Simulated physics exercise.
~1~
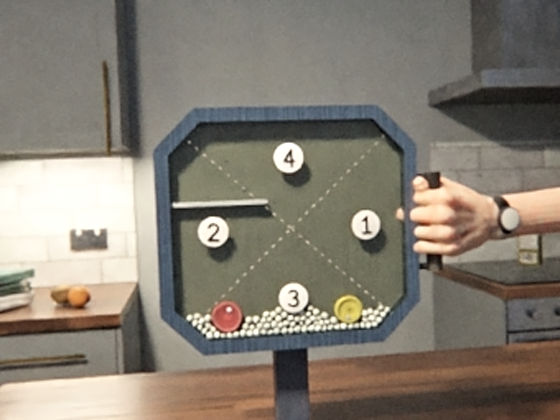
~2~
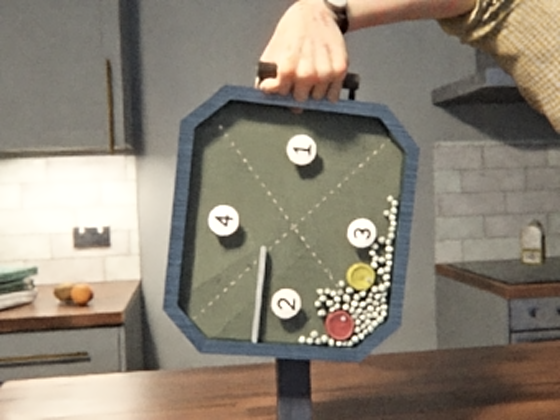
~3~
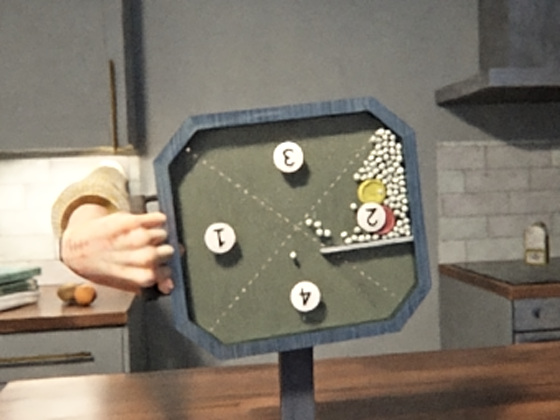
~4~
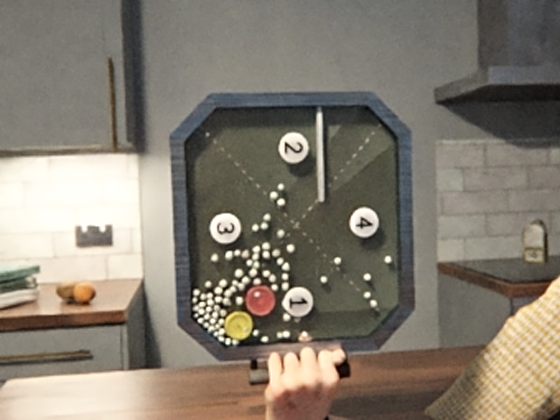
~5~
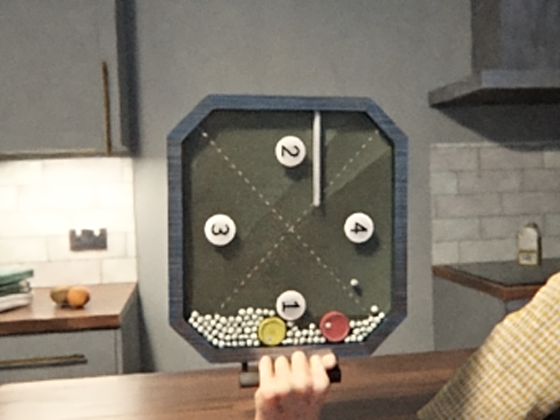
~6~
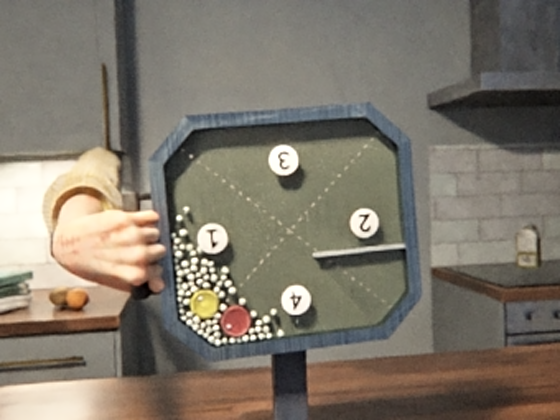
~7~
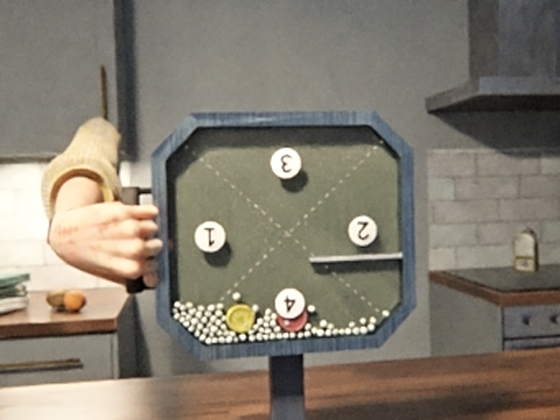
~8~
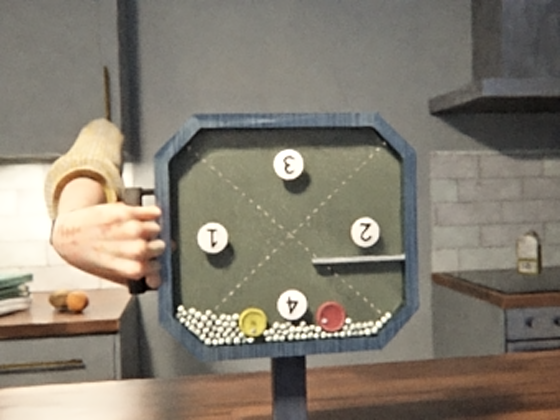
Hand turning a framed case anticlockwise, then partway back, white beads and red and yellow discs tumbling and settling along the bottom.
